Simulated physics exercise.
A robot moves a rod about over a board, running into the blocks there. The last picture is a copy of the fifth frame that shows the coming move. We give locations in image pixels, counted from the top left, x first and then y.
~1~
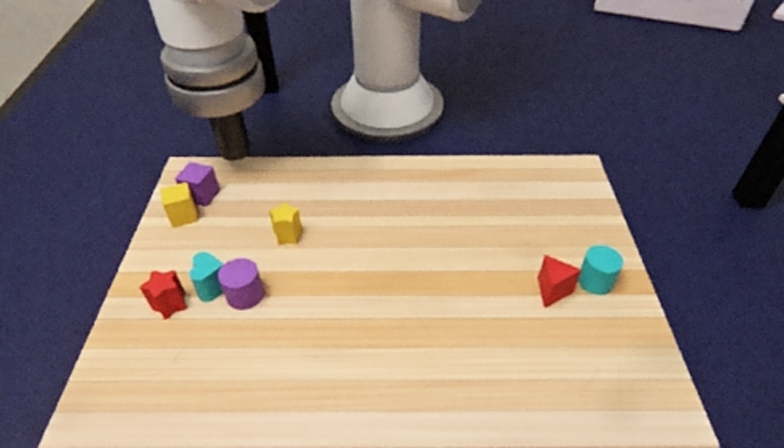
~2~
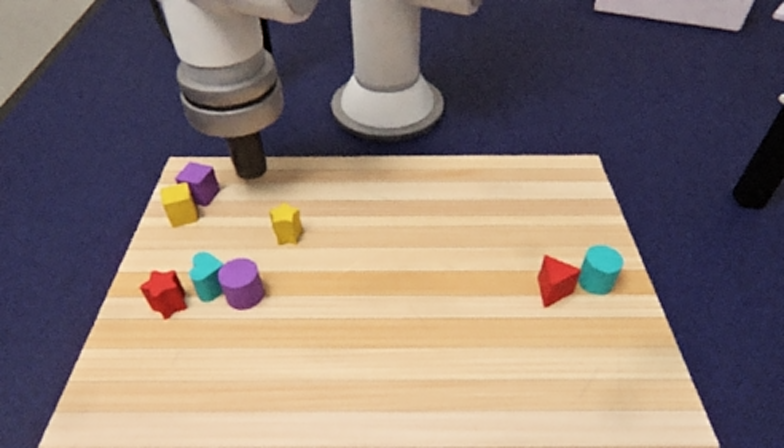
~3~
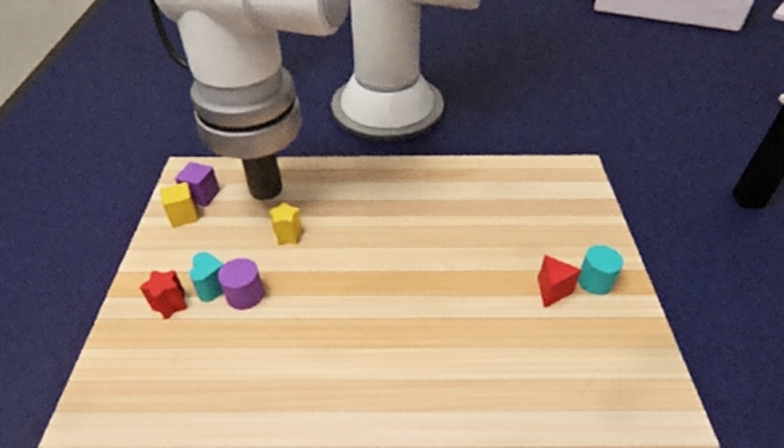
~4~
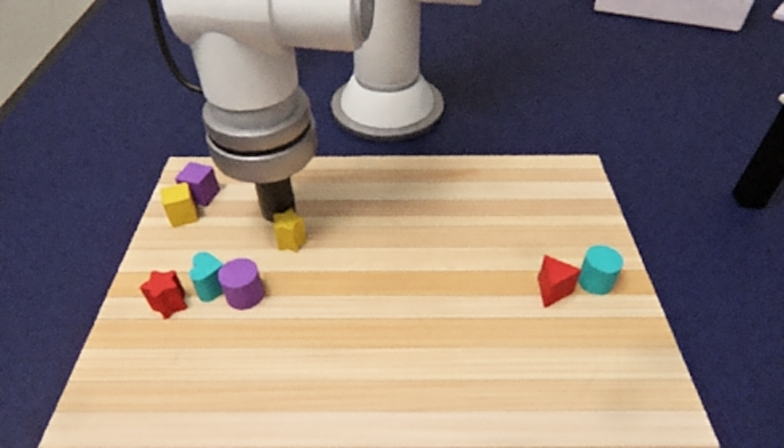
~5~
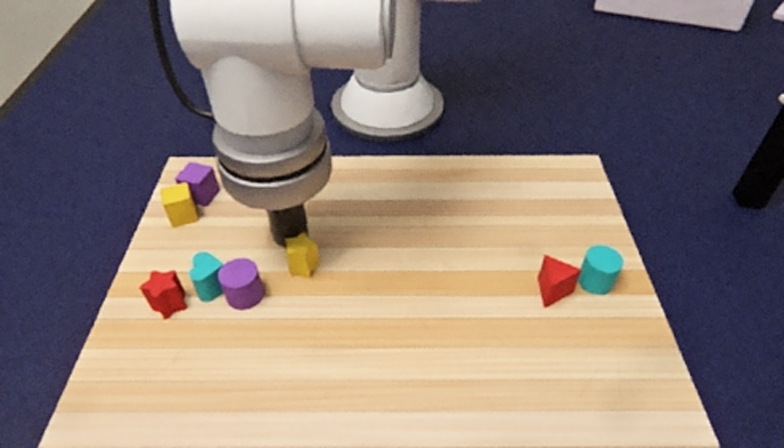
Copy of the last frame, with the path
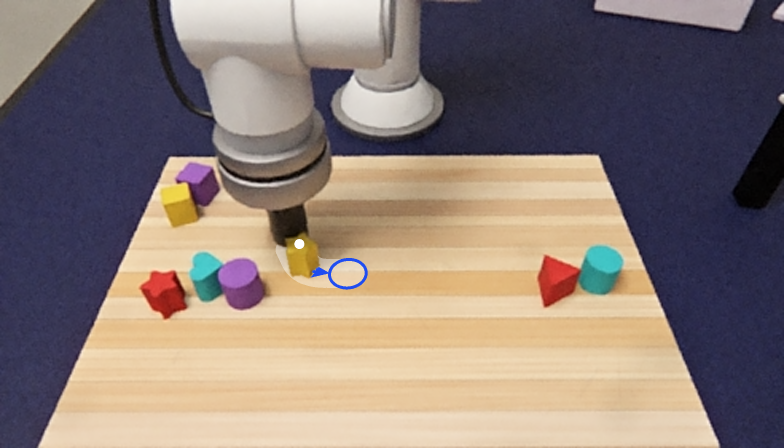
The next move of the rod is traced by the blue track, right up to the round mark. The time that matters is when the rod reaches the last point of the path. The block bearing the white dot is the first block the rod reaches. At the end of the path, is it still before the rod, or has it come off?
The rod will have lost it.
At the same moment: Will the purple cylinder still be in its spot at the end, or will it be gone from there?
It keeps its position.
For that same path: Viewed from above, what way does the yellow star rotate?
The twist is clockwise.
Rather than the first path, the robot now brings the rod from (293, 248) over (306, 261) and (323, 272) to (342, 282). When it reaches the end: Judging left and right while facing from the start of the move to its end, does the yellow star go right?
I expect so.
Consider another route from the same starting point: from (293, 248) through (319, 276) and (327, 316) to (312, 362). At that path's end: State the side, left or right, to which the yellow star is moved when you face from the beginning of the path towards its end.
It goes toward the left-hand side.
The drawn path runs from (293, 248) via (302, 264) and (323, 273), ending at (348, 273); the dot is on the yellow star.
The first path, step by step. Halfway along, rod (309, 258); yellow star (316, 269).
At the end, rod (347, 261); purple cylinder not moved; yellow star (327, 275), turned 40° clockwise.
